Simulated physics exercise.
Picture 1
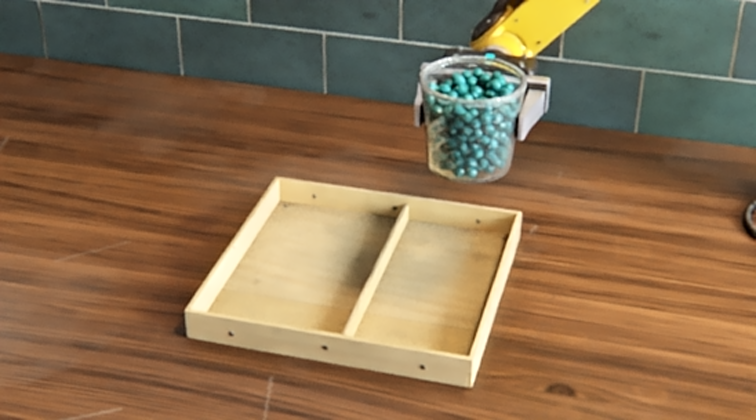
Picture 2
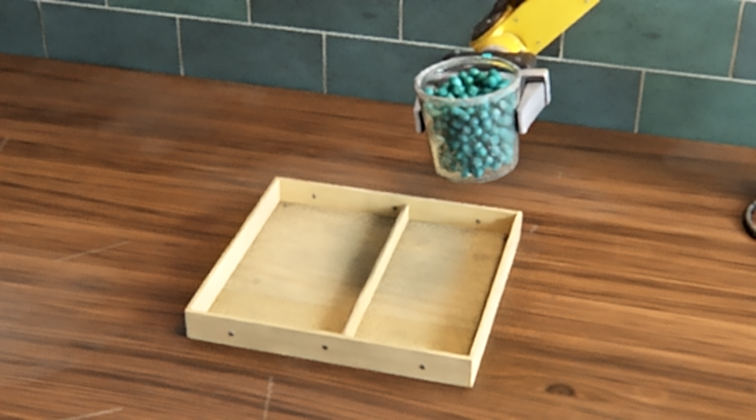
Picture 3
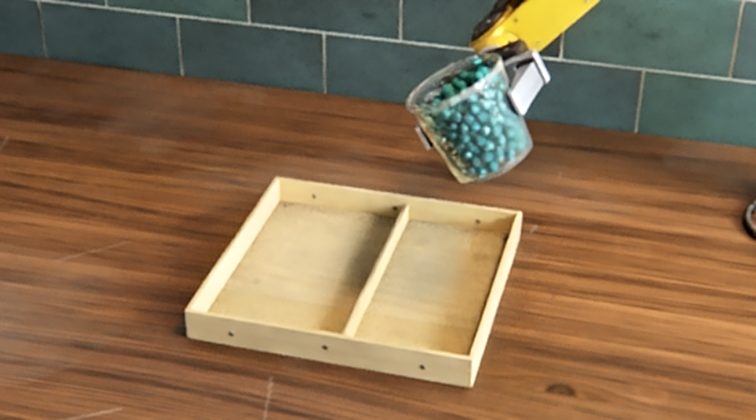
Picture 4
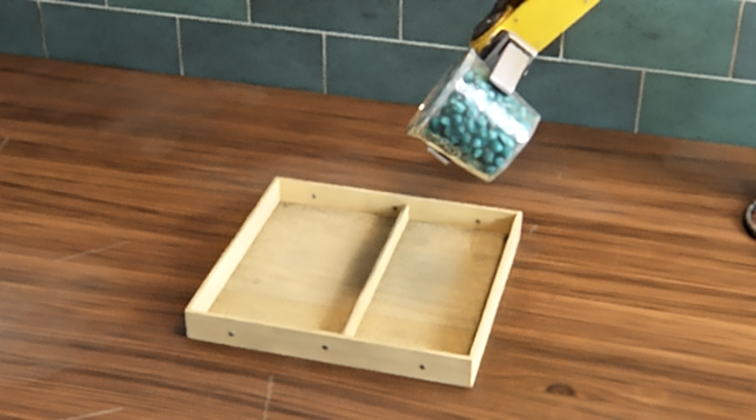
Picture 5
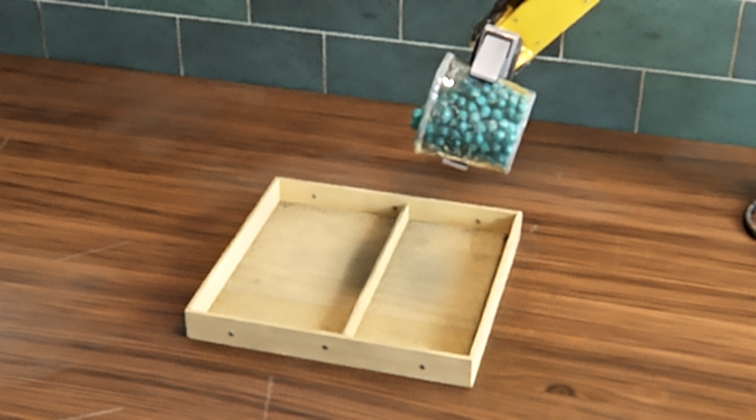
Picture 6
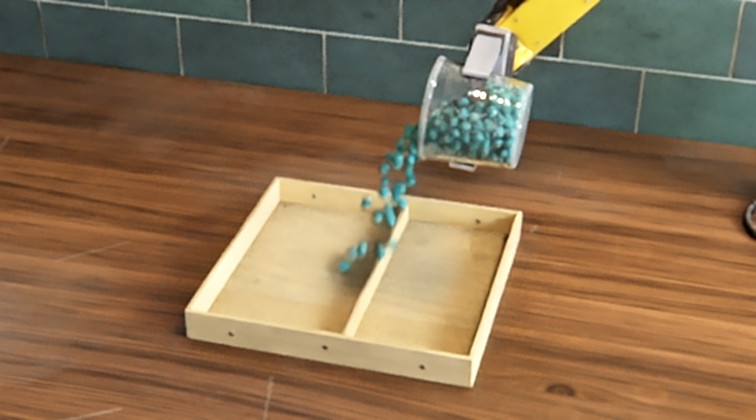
A yellow robot arm holds a clear tumbler of teal beads above a divided wooden tray on a wooden surface, tilts it leftward until nearly horizontal, and beads stream from its mouth down toward the tray's cross wall.
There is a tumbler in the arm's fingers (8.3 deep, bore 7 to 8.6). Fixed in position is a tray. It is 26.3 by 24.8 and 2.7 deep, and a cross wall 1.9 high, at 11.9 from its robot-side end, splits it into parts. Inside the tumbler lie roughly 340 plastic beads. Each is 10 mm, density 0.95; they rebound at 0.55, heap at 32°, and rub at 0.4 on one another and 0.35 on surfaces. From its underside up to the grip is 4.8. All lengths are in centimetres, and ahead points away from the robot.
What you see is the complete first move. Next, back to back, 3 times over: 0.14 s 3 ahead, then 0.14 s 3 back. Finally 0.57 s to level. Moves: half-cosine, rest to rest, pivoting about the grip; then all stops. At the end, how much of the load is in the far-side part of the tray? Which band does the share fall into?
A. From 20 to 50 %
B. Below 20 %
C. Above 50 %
The answer is C.
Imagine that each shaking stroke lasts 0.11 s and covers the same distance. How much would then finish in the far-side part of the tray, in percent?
70 %.
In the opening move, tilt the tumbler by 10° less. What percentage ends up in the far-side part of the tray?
Roughly 45 percent.
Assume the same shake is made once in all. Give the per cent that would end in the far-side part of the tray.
My guess is near 40 per cent.
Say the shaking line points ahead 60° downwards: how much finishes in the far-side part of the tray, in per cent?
Roughly 30 percent of it.
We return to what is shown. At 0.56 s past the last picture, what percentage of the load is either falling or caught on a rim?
It amounts to roughly 14 in a hundred.
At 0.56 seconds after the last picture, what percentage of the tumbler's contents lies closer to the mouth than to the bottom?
Around 65 percent.
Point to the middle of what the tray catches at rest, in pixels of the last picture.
Centre estimate: About (329, 272).
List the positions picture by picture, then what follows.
The tumbler middle at (471, 123), level; upper third of the load around (474, 102), from x 430 to 510, top at y 75; 338 in the tumbler, in the first picture.
The tumbler middle at (472, 123), tilted 8° forward; upper third of the load around (473, 102), from x 430 to 510, top at y 75, in the second picture.
The tumbler middle at (474, 122), tilted 29° forward; upper third of the load around (478, 102), from x 425 to 520, top at y 70, in the third picture.
The tumbler middle at (477, 121), tilted 56° forward; upper third of the load around (478, 101), from x 425 to 525, top at y 70, in the fourth picture.
The tumbler middle at (478, 119), tilted 77° forward; upper third of the load around (483, 103), from x 415 to 525, top at y 80, in the fifth picture.
The tumbler middle at (478, 118), tilted 85° forward; upper third of the load around (492, 108), from x 345 to 525, top at y 85; 309 in the tumbler, 4 in the far-side part, 2 in the robot-side part, 23 in flight or on a rim, in the sixth picture.
Then, 0.56 s on, tilted 85° forward, highest piece 19 above the table; 153 in the far-side part, 95 in the tumbler, 44 in the robot-side part, 46 in flight or on a rim.
Then, 1.13 s on, tilted 42° forward, highest piece 21 above the table; 203 in the far-side part, 83 in the robot-side part, 51 in the tumbler, 1 on the table or floor.
Then, 1.61 s on, level, highest piece 20 above the table; 204 in the far-side part, 82 in the robot-side part, 51 in the tumbler, 1 on the table or floor.
Then, 2.66 s on, level, highest piece 20 above the table; 204 in the far-side part, 82 in the robot-side part, 51 in the tumbler, 1 on the table or floor.
In the end, 204 in the far-side part, 82 in the robot-side part, 51 in the tumbler, 1 on the table or floor. That is 60 % in the far-side part of the tray.
